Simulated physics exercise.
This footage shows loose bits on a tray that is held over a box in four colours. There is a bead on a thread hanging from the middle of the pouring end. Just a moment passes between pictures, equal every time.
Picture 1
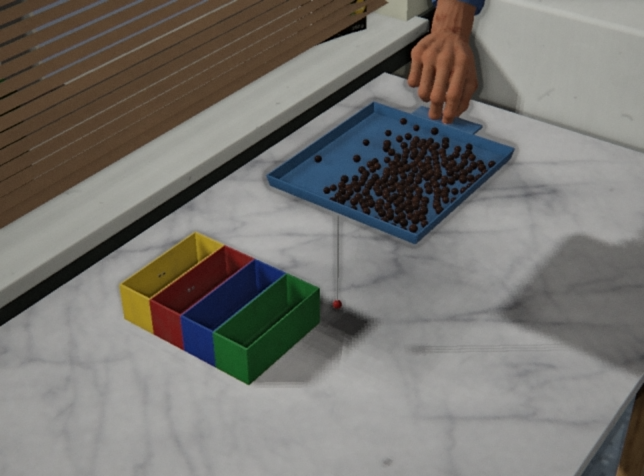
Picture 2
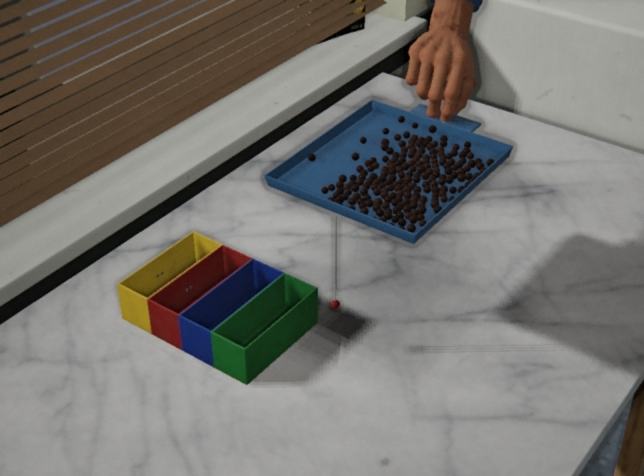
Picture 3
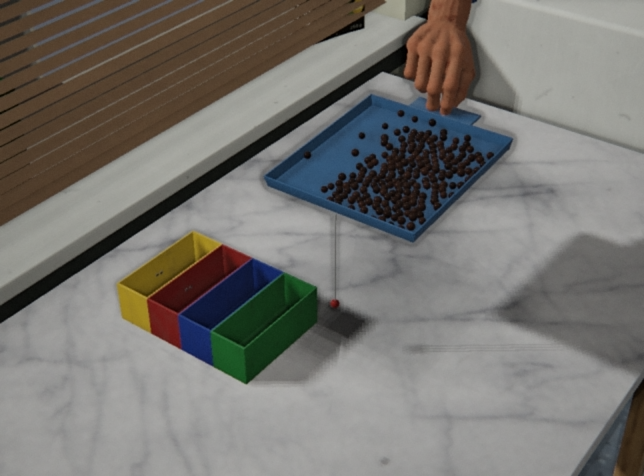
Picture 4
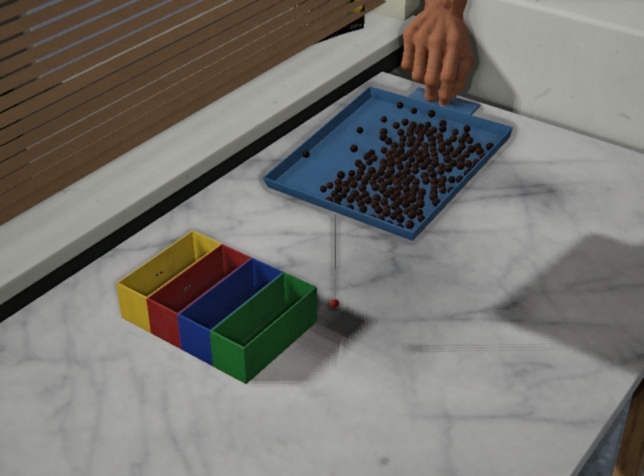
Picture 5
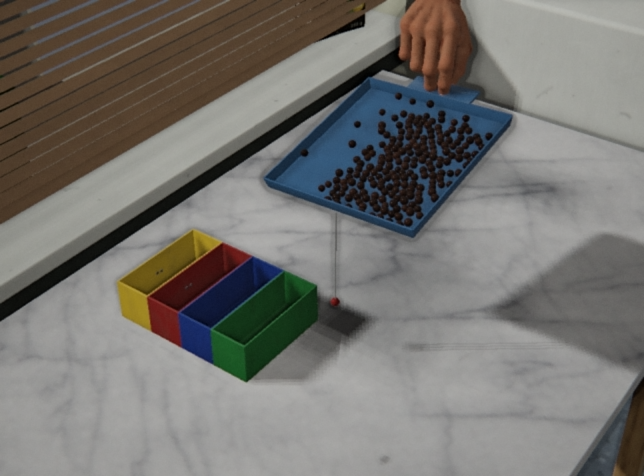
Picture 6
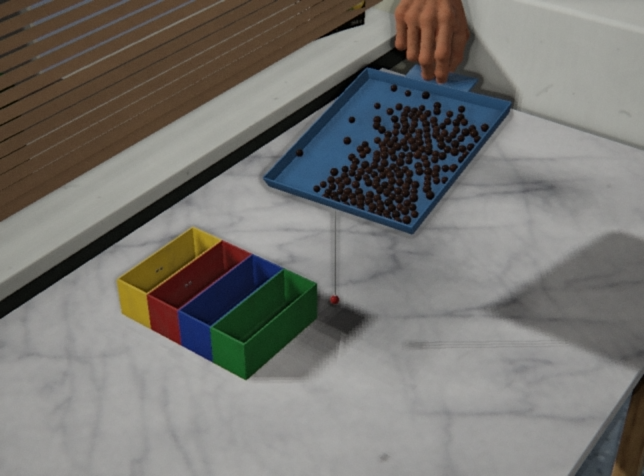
A hand held a blue tray of small dark brown balls above a marble surface, near a yellow, red, blue and green box, then slowly raised the handle end, and the balls shifted slightly.
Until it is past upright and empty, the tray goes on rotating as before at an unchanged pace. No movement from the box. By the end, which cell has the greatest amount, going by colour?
By colour, green has the most.
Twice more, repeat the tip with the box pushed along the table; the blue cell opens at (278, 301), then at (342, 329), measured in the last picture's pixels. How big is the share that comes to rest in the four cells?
Try 1: Some 90 %; try 2: Some 70 %.
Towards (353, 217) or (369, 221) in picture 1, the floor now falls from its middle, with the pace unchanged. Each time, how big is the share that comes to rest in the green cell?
I'd expect around 0 in a hundred first and around 0 in a hundred second.
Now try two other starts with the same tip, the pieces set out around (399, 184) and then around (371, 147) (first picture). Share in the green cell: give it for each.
The first gives 40 %, the second 50 %.
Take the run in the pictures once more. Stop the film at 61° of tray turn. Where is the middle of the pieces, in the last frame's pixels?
Roughly at (323, 180).
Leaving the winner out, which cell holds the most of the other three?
The second spot goes to blue.
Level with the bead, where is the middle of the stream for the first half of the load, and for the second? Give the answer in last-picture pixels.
The first part passes (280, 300); everything after passes (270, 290).
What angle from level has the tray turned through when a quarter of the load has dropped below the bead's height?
It's turned some 80 degrees by then.
Soon, tray tipped steeply; nearly all on the tray; a stray few in the green cell; a stray few in the blue cell; a small part falling or outside the box.
A while on, tray tipped past a quarter turn; a stray few on the tray; about a third in the green cell; a small part in the blue cell; a stray few in the red cell; a stray few in the yellow cell; about half falling or outside the box.
Towards the end, tray tipped past a quarter turn; about a third in the green cell; about a quarter in the blue cell; a stray few in the red cell; a stray few in the yellow cell; about a third falling or outside the box.
Finally, tray tipped past a quarter turn; about a third in the green cell; about a quarter in the blue cell; a stray few in the red cell; a stray few in the yellow cell; about a third outside the box.
